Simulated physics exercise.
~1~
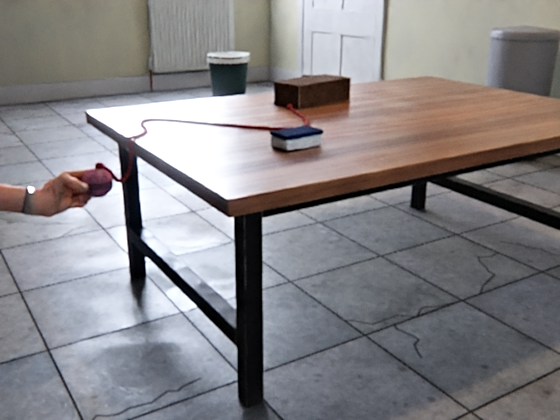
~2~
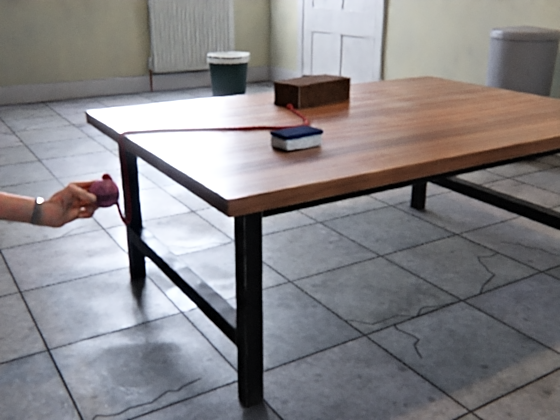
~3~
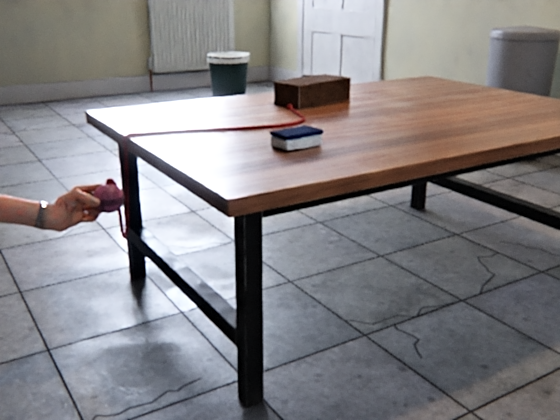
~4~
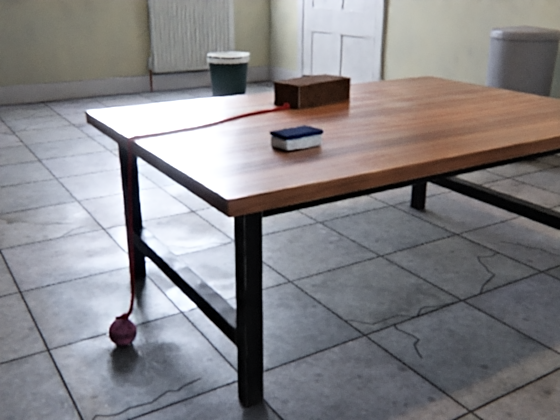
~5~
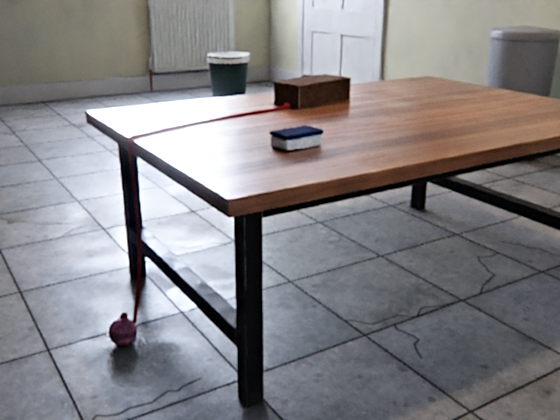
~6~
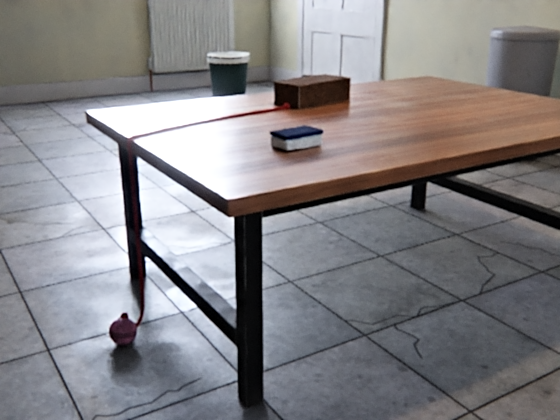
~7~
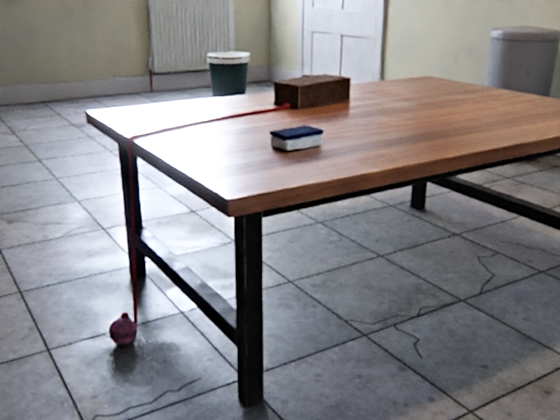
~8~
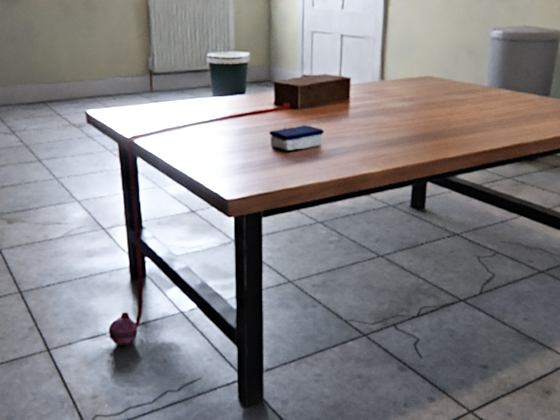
The clip opens on a wooden table with black legs in a tiled room, where a red cord lies across the top near a brown brick and a dark blue and white sponge. At the left, a hand holds a pinkish ball attached to the cord just beyond the table's edge. The hand shifts slightly as the cord settles over the edge, its slack dangling below. Then the ball drops and the hand disappears from view. The ball ends up on the floor by the table, the cord trailing down to it, while the brick and sponge stay in place on top.
